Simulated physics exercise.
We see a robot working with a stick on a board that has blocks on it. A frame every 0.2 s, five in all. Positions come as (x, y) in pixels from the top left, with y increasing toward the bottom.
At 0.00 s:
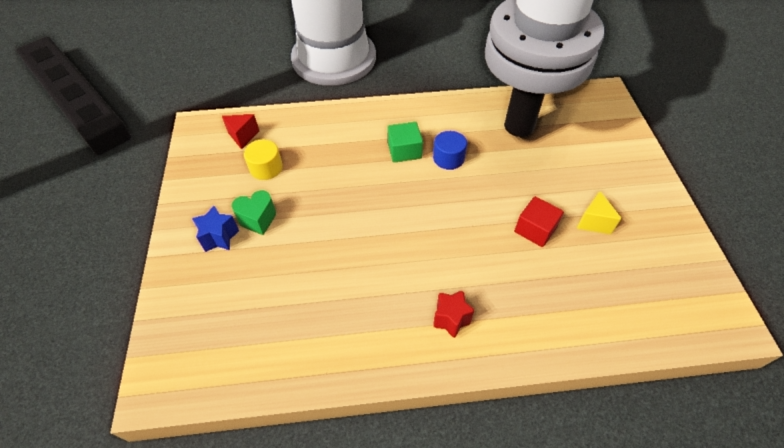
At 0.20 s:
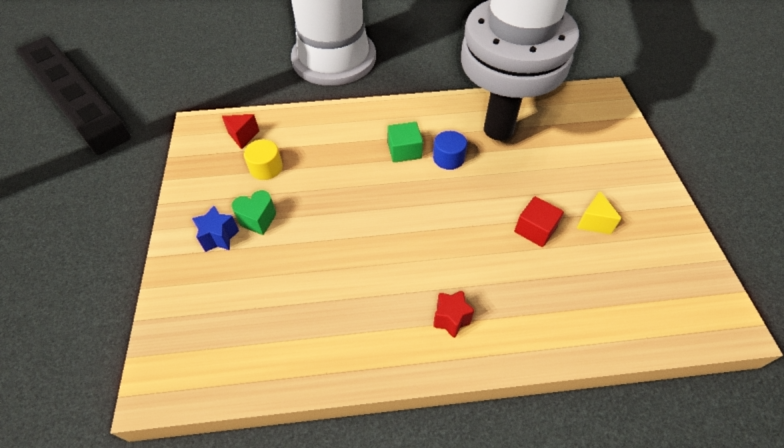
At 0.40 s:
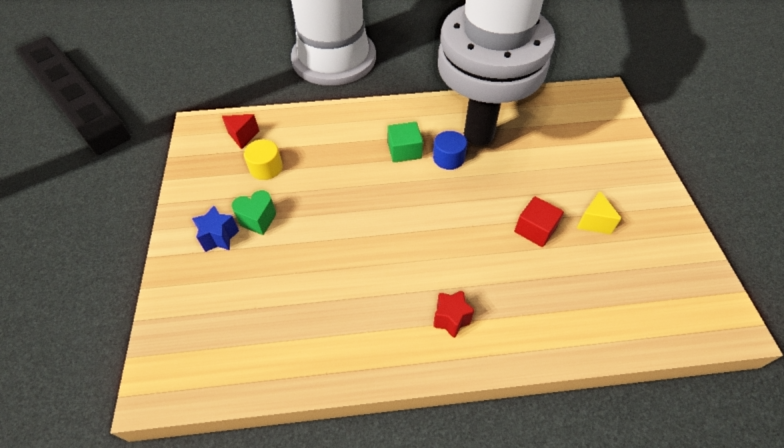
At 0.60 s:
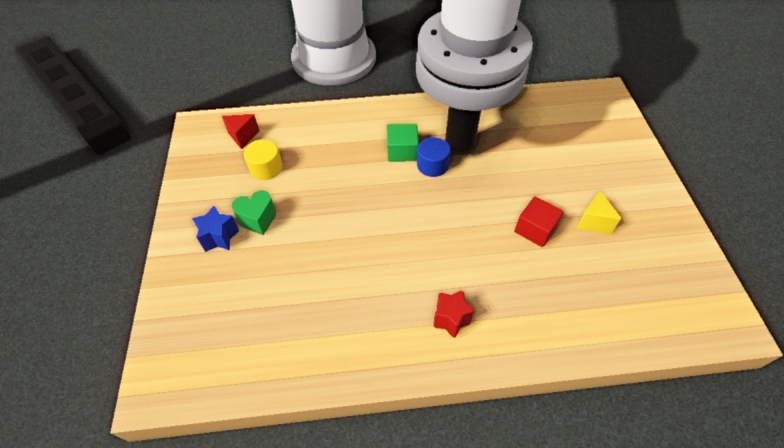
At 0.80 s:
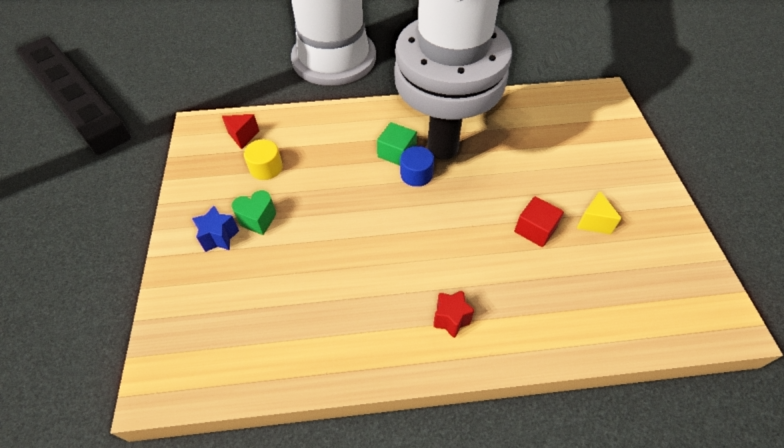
A light wooden board on a dark grey surface is seen from above at an angle, with the view staying still. A red triangle, yellow cylinder, blue star and green heart sit at left, a green block and blue cylinder near the top middle, a red block and yellow triangle at right, and a red star lower down. A robot arm's black stick slides left and slightly down, pushing the blue cylinder down-left against the green block, which shifts slightly left and turns.
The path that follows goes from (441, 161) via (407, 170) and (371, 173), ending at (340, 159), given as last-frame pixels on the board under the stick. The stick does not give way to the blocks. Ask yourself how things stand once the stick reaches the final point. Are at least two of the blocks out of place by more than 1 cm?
Yes
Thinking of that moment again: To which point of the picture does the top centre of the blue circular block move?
It comes to (370, 182).
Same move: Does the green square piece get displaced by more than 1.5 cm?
Yes, it checks out.
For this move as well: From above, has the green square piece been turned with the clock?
Yes, that is how it ends up.
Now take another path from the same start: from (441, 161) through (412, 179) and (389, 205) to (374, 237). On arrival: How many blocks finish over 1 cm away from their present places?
It will shift just one block.
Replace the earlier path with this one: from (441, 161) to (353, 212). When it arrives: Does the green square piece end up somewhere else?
I expect not.
On the path given first. One third of the way, stick at (407, 158); green square piece at (388, 135), turned 30° clockwise; blue circular block at (388, 173).
Two thirds of the way, stick at (370, 162); green square piece at (382, 133), turned 55° clockwise; blue circular block at (370, 182).
At the end, stick at (339, 147); yellow circular block not moved; green square piece at (381, 132), turned 60° clockwise; blue circular block at (370, 182).
